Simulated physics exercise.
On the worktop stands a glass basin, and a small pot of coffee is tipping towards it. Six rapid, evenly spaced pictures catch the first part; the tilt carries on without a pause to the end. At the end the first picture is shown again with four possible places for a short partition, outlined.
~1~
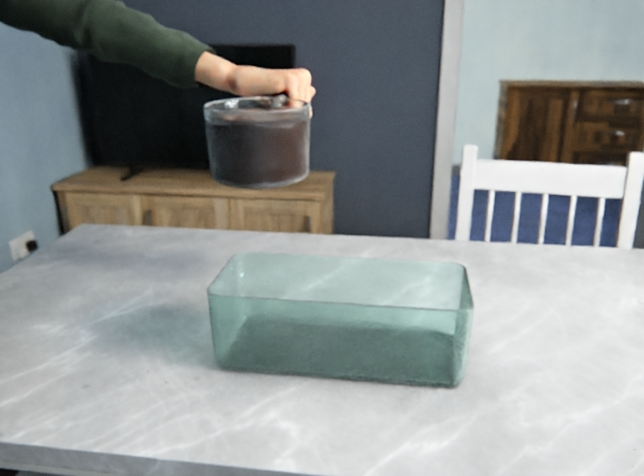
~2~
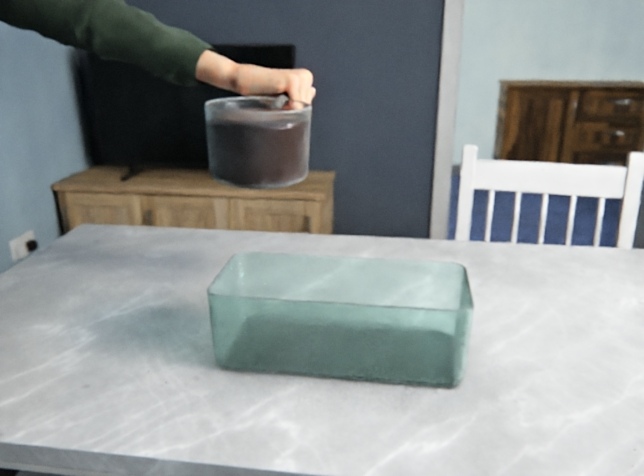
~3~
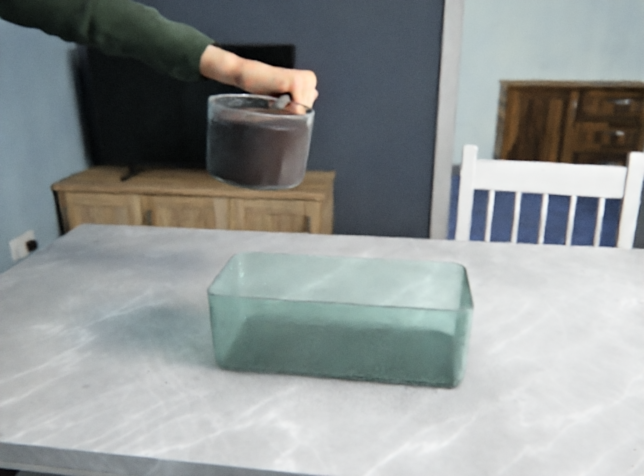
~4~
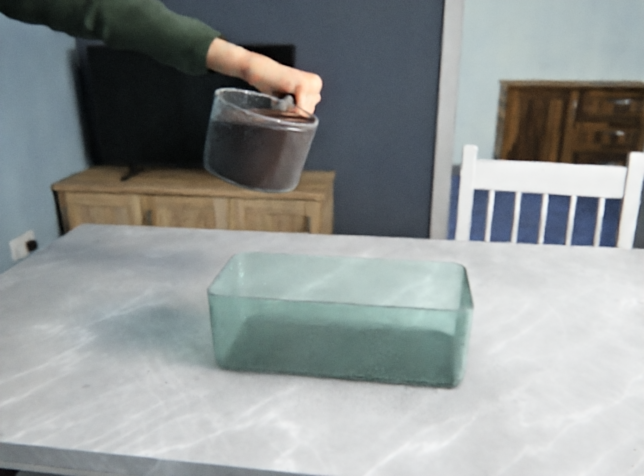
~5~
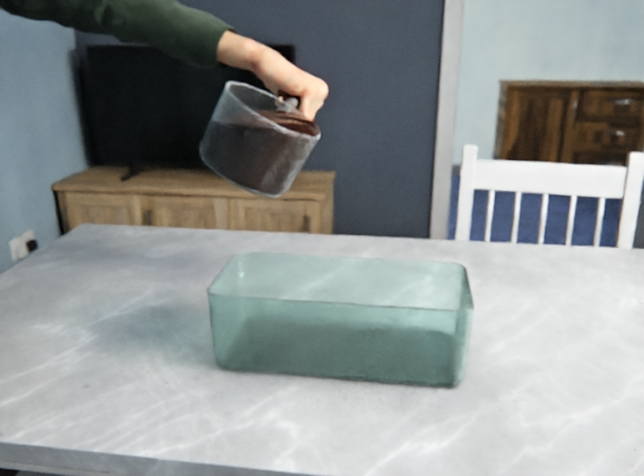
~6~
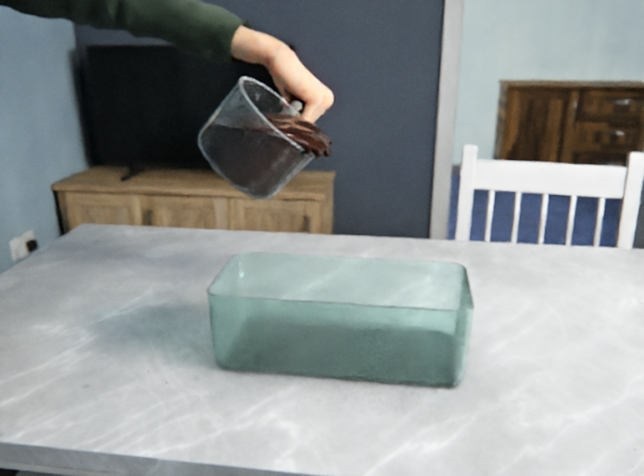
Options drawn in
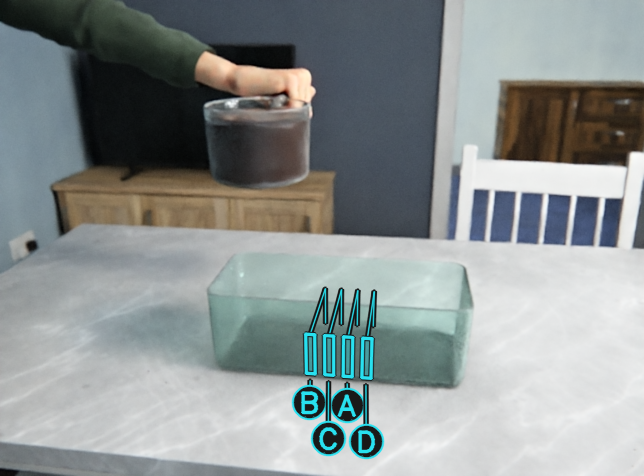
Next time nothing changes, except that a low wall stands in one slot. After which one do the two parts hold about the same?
It is A.
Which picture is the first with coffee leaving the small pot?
In picture 5.
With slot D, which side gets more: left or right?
More ends on the left.
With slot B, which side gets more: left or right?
More ends on the right.
In cyan, A at (347, 383); B at (310, 380); C at (328, 382); D at (365, 385).
For slot A, about 48 % ends left of the wall and 49 % right of it; 3 % is lost outside.
For slot B, about 6 % ends left of the wall and 91 % right of it; 3 % is lost outside.
For slot C, about 21 % ends left of the wall and 77 % right of it.
For slot D, about 68 % ends left of the wall and 26 % right of it; 6 % is lost outside.
